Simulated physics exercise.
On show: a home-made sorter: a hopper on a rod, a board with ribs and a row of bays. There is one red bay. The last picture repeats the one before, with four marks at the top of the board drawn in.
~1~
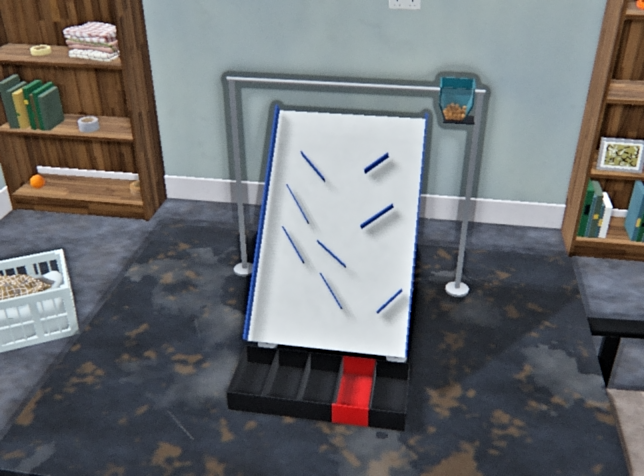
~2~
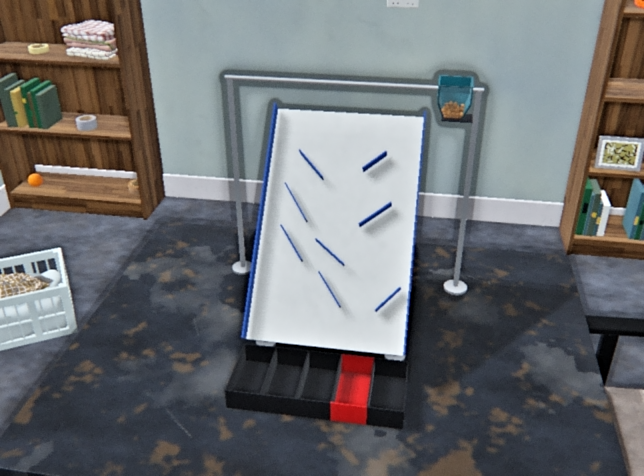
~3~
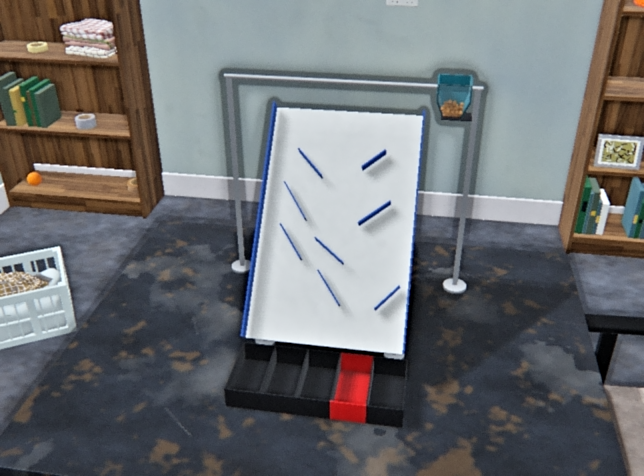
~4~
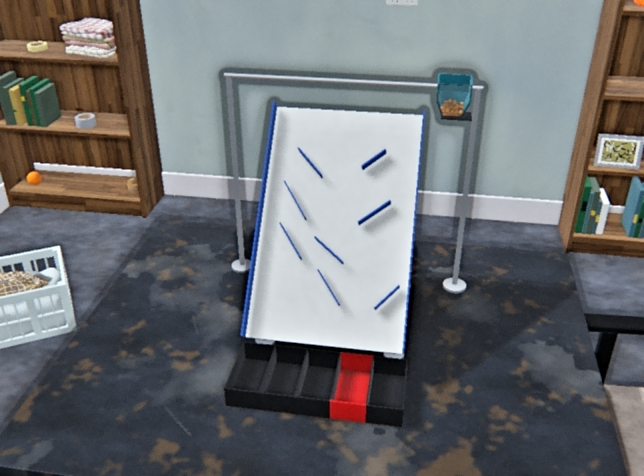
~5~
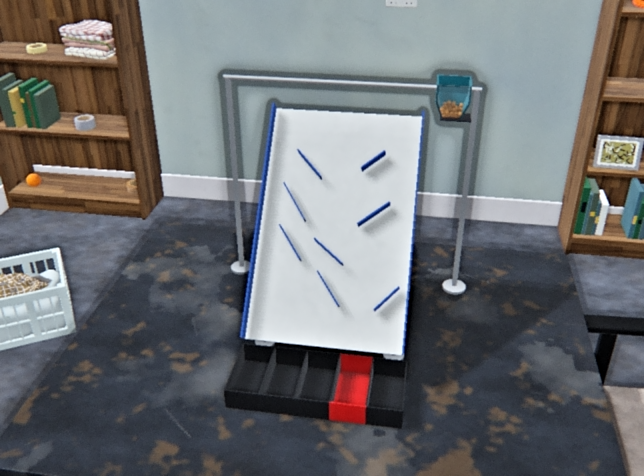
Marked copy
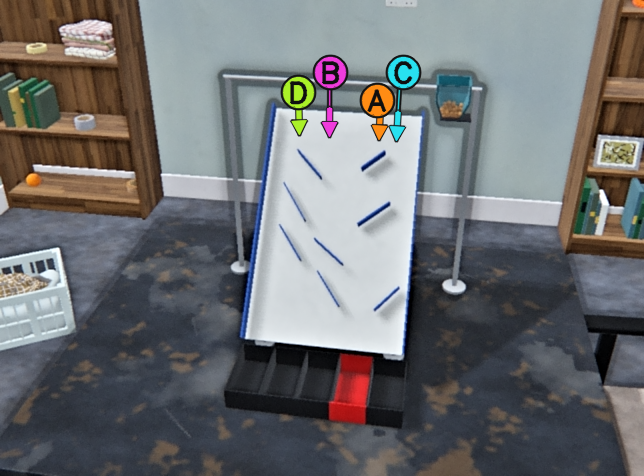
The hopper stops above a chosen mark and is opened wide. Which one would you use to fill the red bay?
Mark B does it best.
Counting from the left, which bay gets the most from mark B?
The fourth from the left.
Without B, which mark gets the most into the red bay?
Here it is mark A.
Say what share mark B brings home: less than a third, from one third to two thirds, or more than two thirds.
It is more than two thirds.
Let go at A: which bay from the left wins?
The fourth.
On the marked copy, mark A meets the board at (379, 134); mark B meets the board at (329, 131); mark C meets the board at (396, 135); mark D meets the board at (299, 129).
With A, about two thirds in the red bay, about a third in other bays.
With B, most in the red bay, about a quarter in other bays.
With C, about a third in the red bay, about two thirds in other bays.
With D, about a third in the red bay, about half in other bays, a small part outside the box.
